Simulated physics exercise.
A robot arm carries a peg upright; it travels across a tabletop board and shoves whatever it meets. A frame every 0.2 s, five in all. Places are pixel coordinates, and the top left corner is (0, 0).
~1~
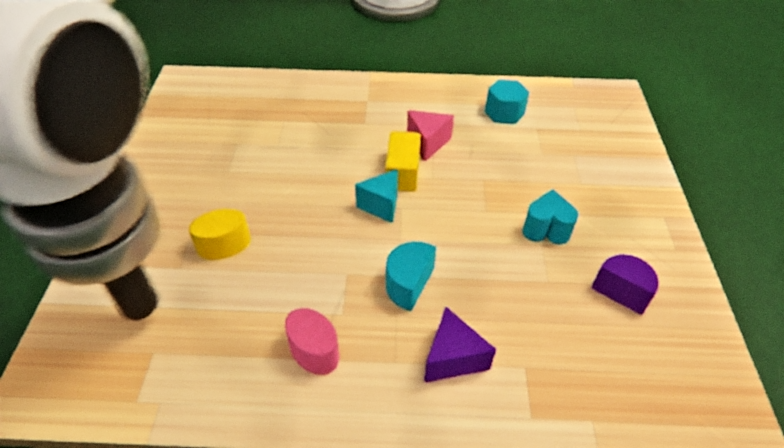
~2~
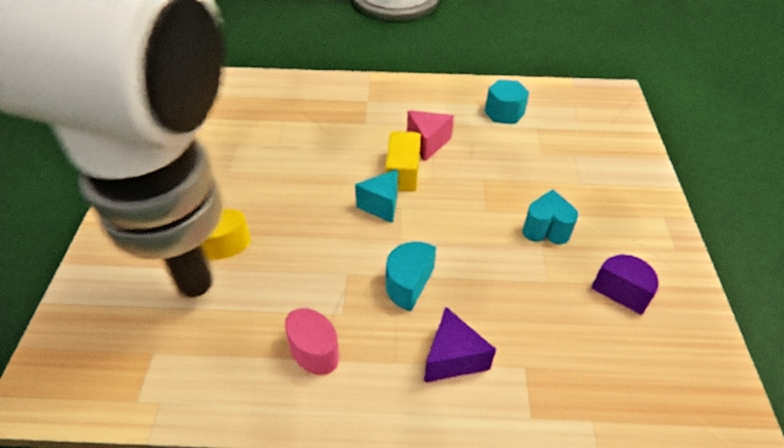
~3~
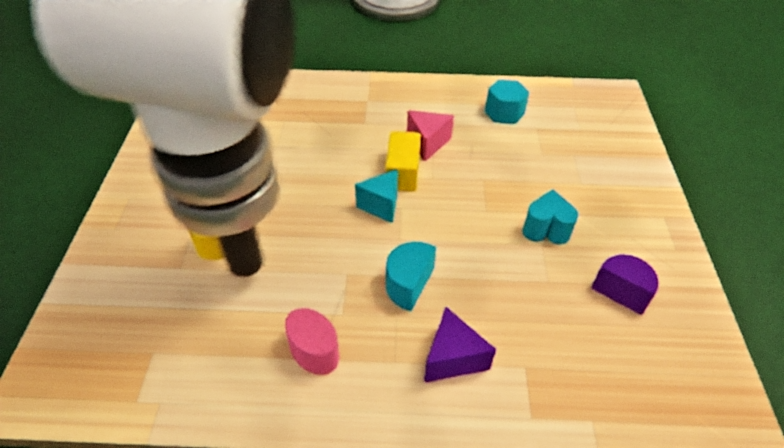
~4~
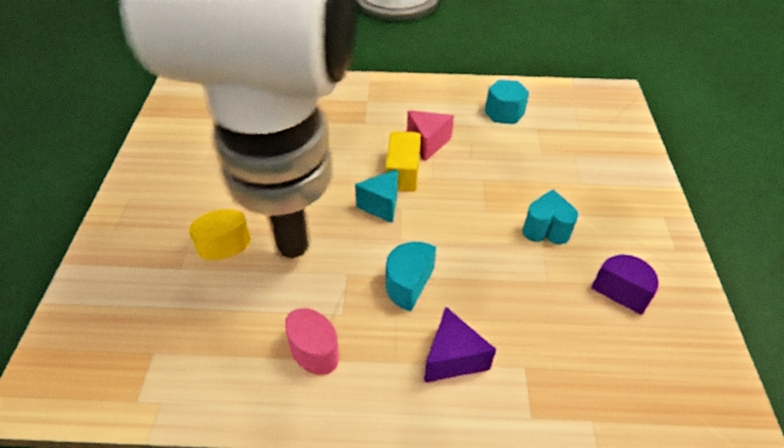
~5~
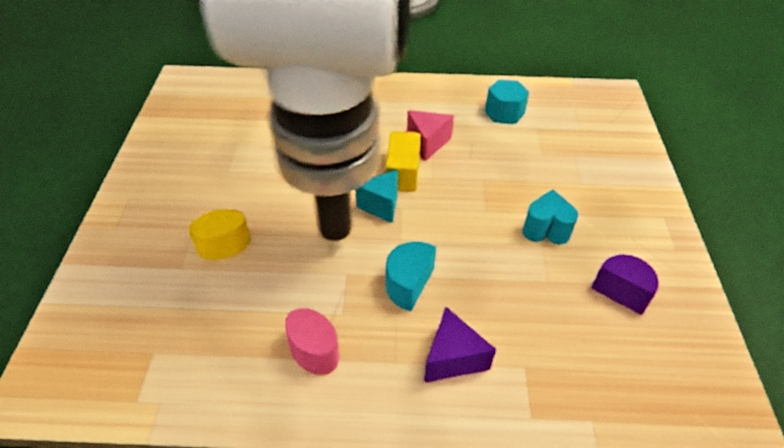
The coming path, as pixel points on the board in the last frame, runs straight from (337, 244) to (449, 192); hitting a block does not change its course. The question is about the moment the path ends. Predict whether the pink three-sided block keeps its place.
The pink three-sided block keeps its place.
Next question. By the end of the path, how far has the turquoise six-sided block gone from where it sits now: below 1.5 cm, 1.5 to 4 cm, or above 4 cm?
The block shifts less than 1.5 cm.
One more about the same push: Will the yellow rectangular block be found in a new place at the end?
Answer: Yes.
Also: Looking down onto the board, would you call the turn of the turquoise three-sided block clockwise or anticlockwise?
Top view: Counterclockwise.
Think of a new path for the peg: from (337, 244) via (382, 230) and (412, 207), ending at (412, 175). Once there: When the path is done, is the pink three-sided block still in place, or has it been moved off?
The push misses it.
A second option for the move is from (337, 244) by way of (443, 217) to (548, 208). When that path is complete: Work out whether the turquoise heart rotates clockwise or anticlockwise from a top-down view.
Prediction: Clockwise.
What follows on the original path. One third of the way, peg (377, 212); turquoise three-sided block (386, 181); yellow rectangular block (405, 146).
Two thirds of the way, peg (415, 195); turquoise three-sided block (421, 165); yellow rectangular block (408, 135), turned 30° anticlockwise.
At the end, peg (450, 178); turquoise three-sided block (447, 149), turned 45° anticlockwise; yellow rectangular block (408, 135), turned 30° anticlockwise; pink three-sided block still; turquoise six-sided block still.
